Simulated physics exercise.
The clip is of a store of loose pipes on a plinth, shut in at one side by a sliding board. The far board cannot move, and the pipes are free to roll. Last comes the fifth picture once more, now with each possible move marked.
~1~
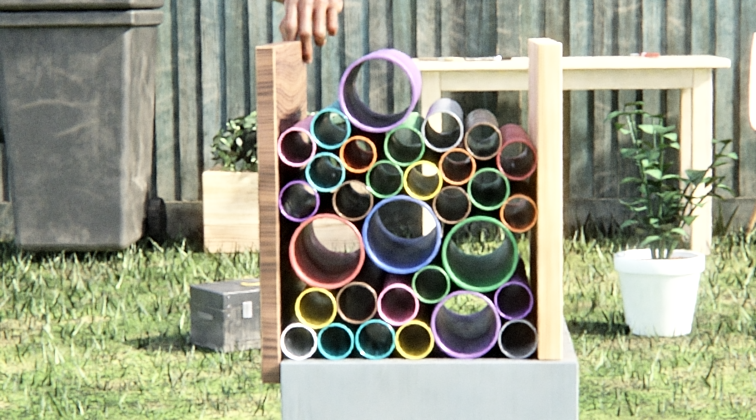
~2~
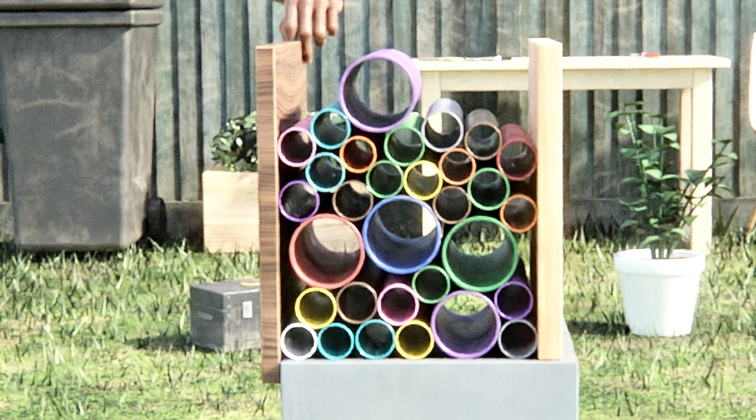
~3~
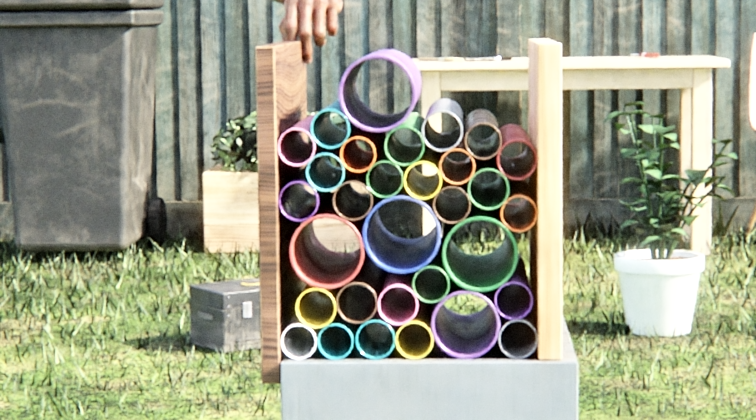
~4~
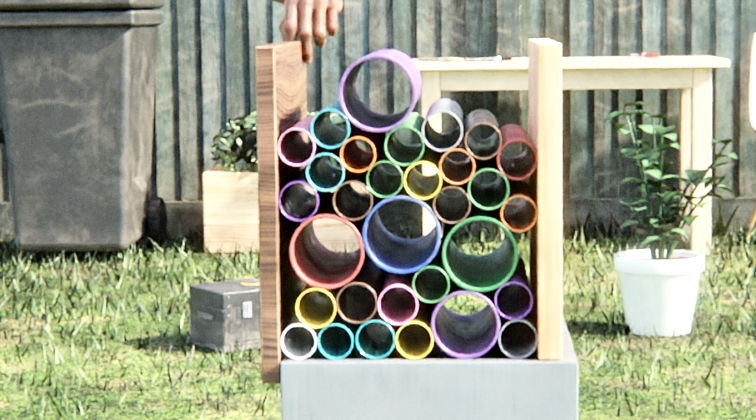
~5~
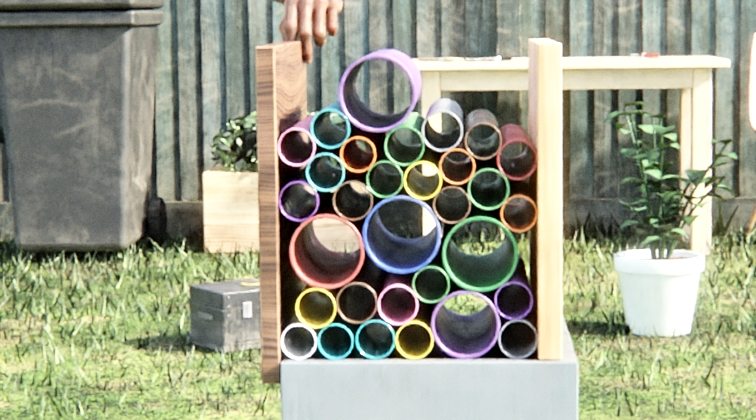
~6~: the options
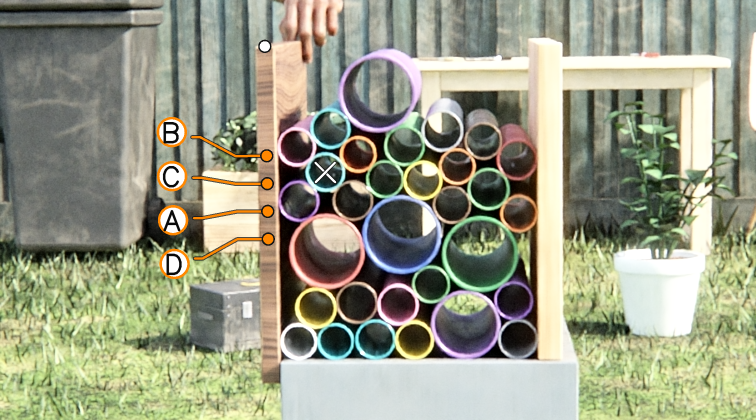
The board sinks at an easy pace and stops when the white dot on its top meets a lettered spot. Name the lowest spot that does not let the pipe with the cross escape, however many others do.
The last mark within the limit is A.
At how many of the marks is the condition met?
Three of them.
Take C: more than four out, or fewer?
Fewer than four.
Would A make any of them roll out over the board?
Yes, at A.
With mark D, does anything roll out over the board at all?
Yes, at D.
On the copy, A at (267, 212); B at (266, 155); C at (267, 184); D at (268, 239); the cross at (325, 172); the white dot at (264, 46).
On A. First, top of the board (277, 120).
Then, top of the board (278, 201).
Finally, top of the board (278, 211), two out over the board, the crossed one still inside.
By contrast, B keeps the crossed one inside; C keeps the crossed one inside; D lets the crossed one out.
